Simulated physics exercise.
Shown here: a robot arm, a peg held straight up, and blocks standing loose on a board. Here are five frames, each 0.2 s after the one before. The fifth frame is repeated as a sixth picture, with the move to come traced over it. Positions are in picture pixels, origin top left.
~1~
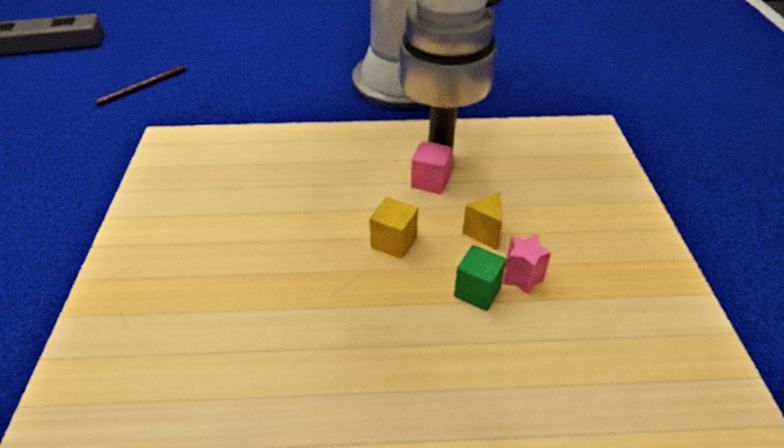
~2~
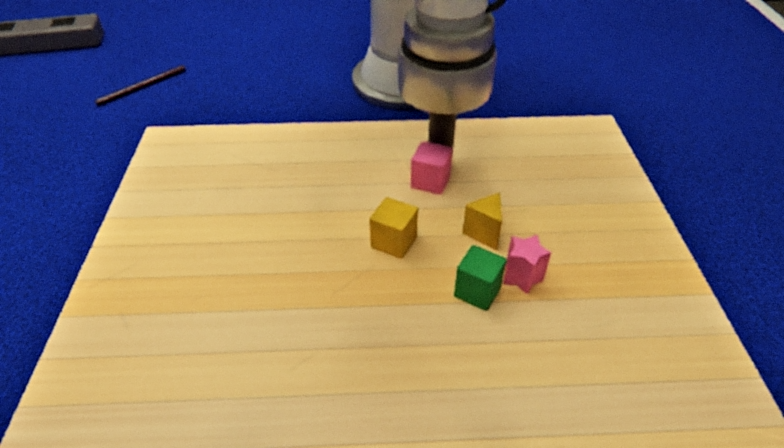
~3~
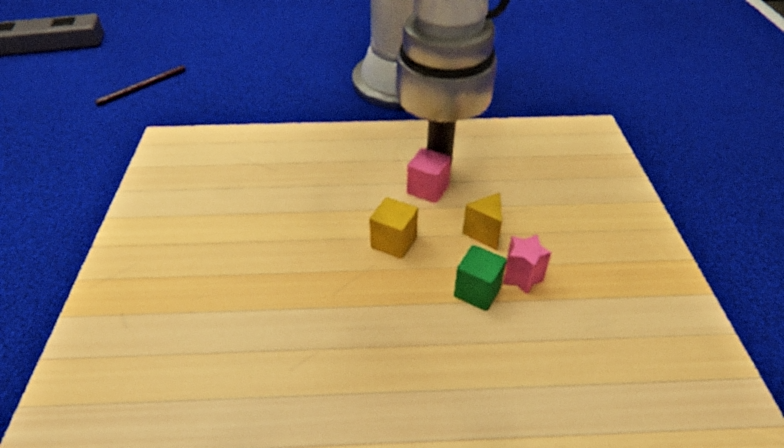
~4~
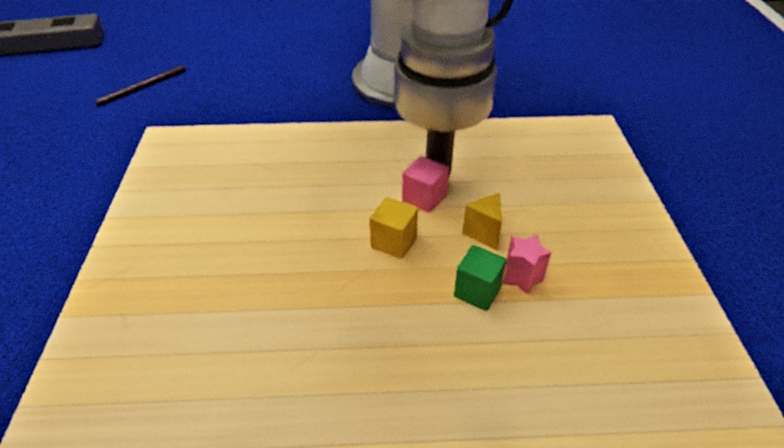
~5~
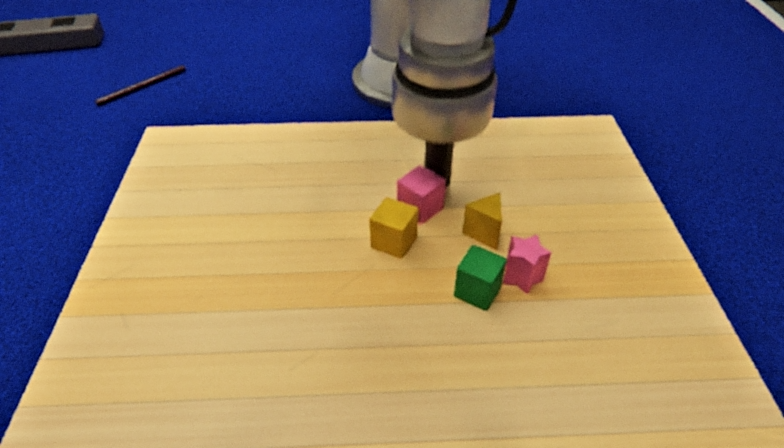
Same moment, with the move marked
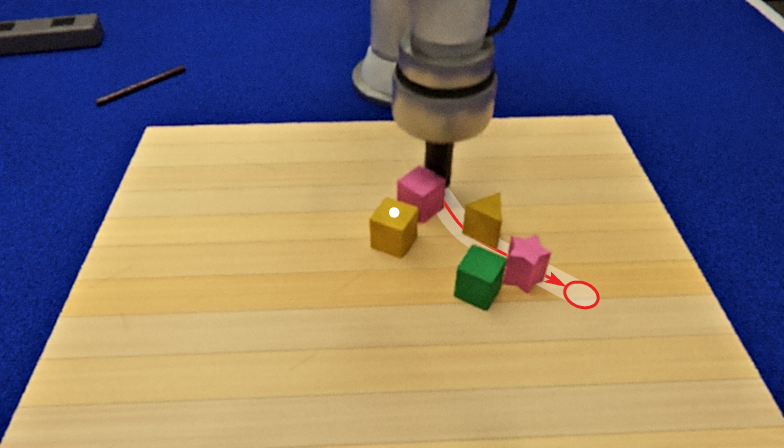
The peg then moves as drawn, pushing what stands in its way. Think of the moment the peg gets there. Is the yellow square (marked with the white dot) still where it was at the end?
Yes, that is how it ends up.
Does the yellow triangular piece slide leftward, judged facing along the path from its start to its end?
The answer is yes.
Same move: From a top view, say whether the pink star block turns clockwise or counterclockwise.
It turns clockwise.
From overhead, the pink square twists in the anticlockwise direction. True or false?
The statement is false.
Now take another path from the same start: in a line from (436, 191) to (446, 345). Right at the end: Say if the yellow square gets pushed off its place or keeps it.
At the end of the path, the yellow square has moved off its old spot.
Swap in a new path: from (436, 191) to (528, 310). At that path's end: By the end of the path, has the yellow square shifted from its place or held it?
Answer: Unmoved.
The drawn path runs from (436, 191) through (490, 246) to (581, 295); the dot is on the yellow square.
The first path, step by step. One third of the way, peg at (467, 221); pink square at (419, 186), turned 20° clockwise; yellow triangular piece at (497, 210), turned 30° anticlockwise.
Two thirds of the way, peg at (521, 253); pink square at (419, 186), turned 20° clockwise; yellow triangular piece at (552, 225), turned 70° anticlockwise; pink star block at (535, 256).
At the end, peg at (585, 285); yellow square not moved; pink square at (419, 186), turned 20° clockwise; yellow triangular piece at (566, 229), turned 115° anticlockwise; pink star block at (551, 273), turned 55° clockwise.
